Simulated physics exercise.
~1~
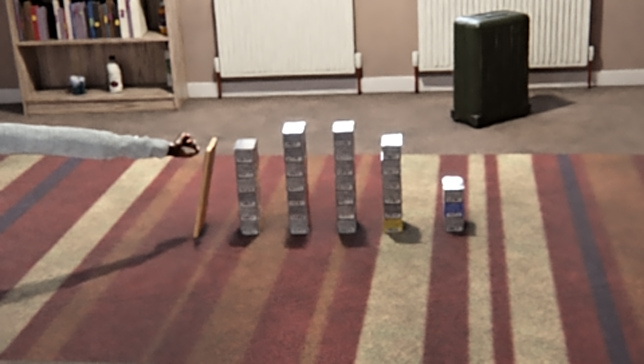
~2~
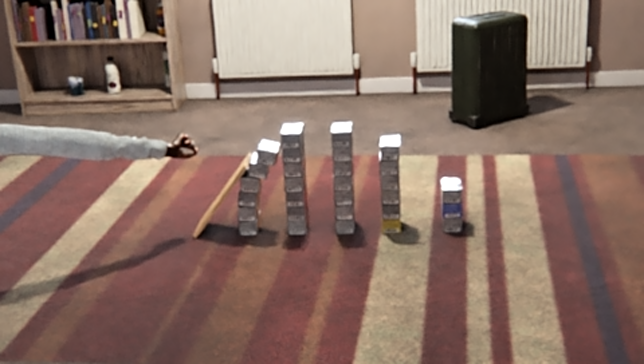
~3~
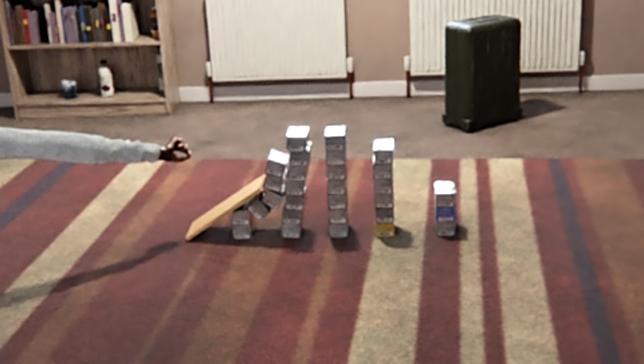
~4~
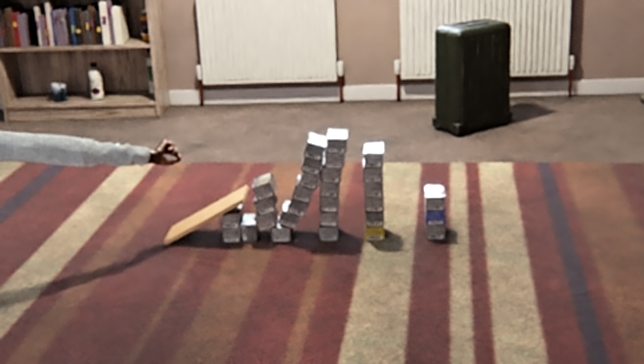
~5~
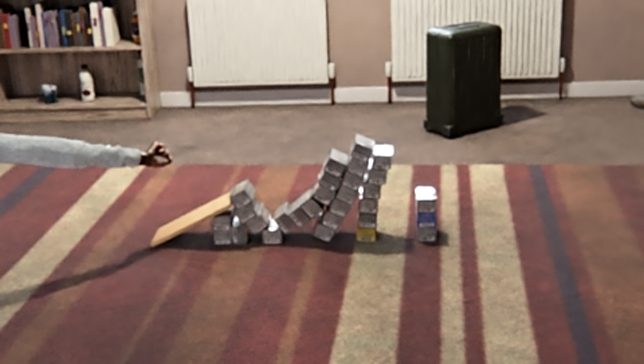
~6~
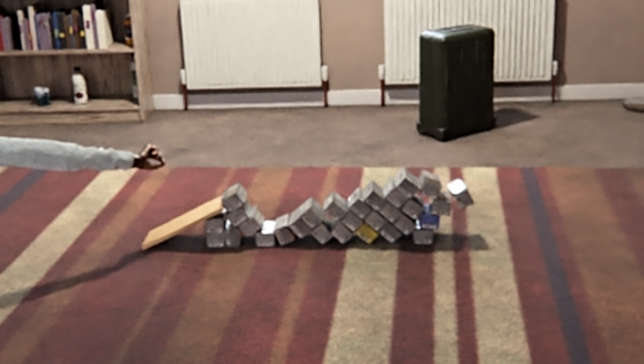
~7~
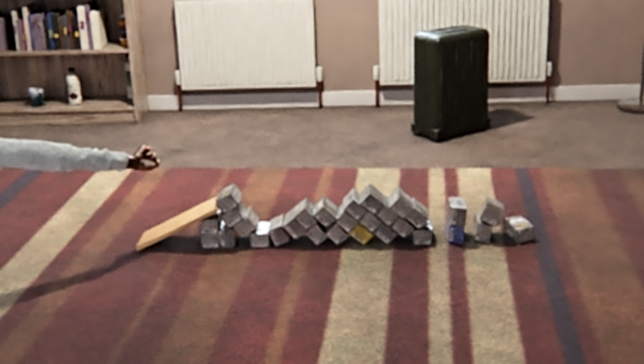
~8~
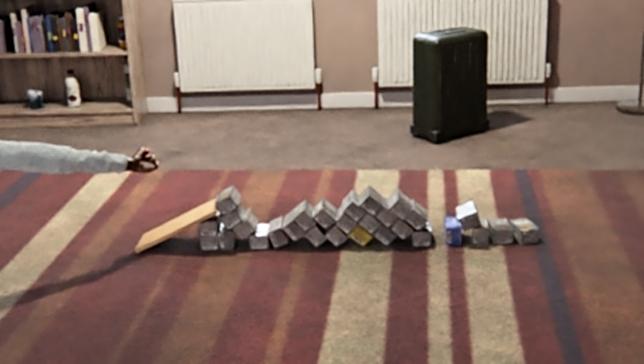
On a striped rug, a tipped board topples stacked packets rightward into a low, jumbled row.
